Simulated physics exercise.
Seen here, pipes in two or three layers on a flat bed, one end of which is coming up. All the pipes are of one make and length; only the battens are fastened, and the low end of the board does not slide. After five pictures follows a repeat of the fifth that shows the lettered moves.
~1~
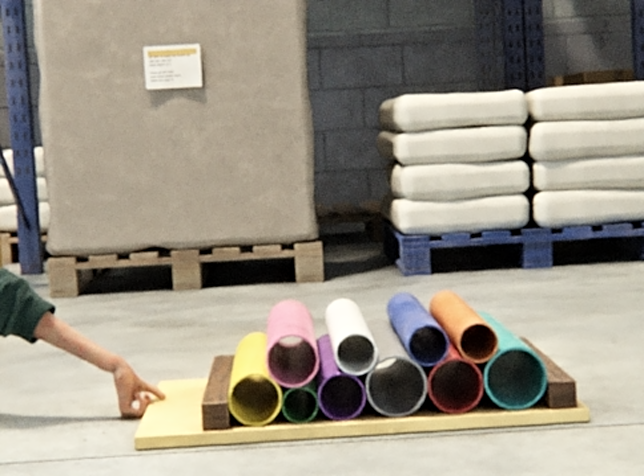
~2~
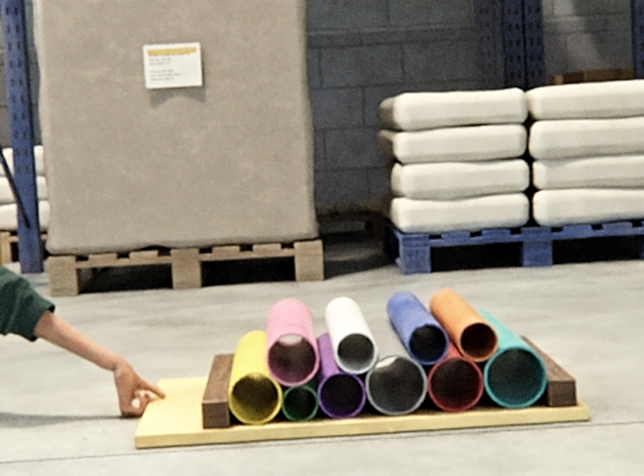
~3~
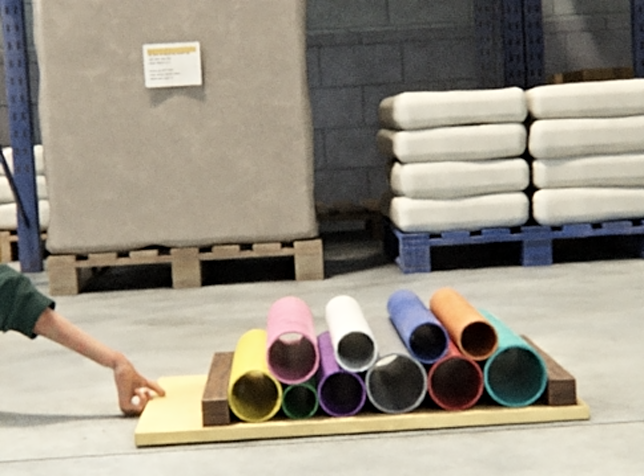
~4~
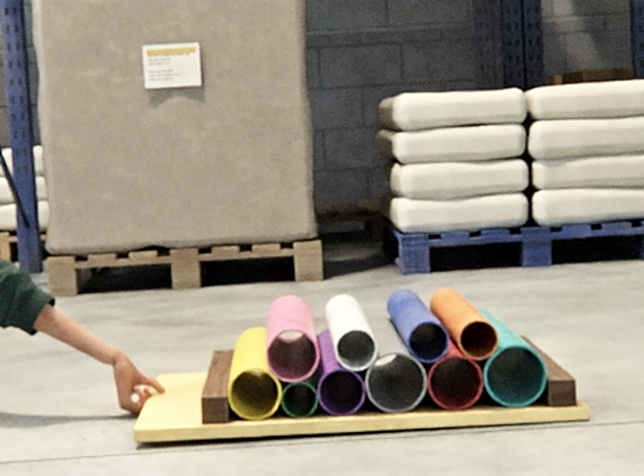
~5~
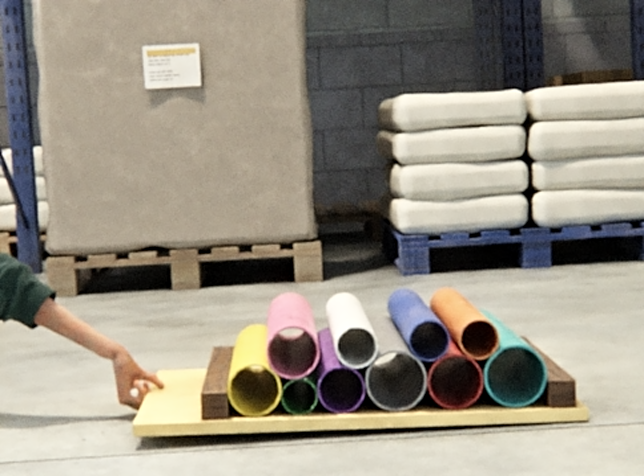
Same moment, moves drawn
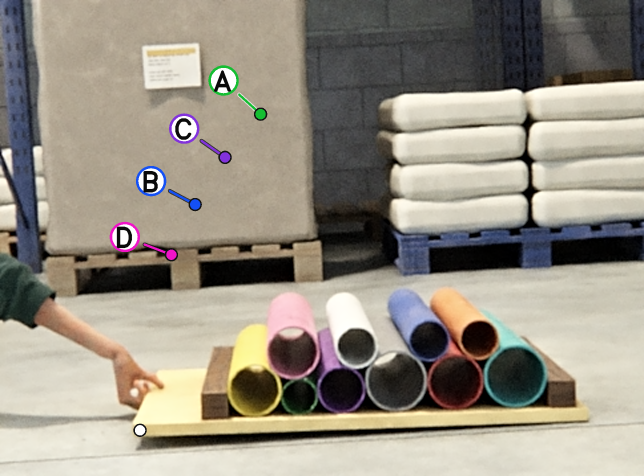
Colourful pipes sat stacked between two wooden battens on a flat yellow board on a warehouse floor, barely moving, while a hand at the left end started to lift that edge very slightly.
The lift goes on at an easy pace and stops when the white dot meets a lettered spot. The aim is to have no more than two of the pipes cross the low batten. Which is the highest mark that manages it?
Mark C is as high as it can go.
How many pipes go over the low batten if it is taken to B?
At B the number is none.
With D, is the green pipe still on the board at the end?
Yes.
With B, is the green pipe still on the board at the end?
The green pipe: Yes.
On the marked copy, A at (261, 114); B at (195, 204); C at (225, 158); D at (172, 255); the white dot at (140, 430).
With C. Early on, board at 20°.
Further on, board at 38°.
At the end, board at 38°, two over the low batten (blue, orange).
As for the rest, A four over the low batten (pink, blue, orange, white); B none over the low batten; D none over the low batten.
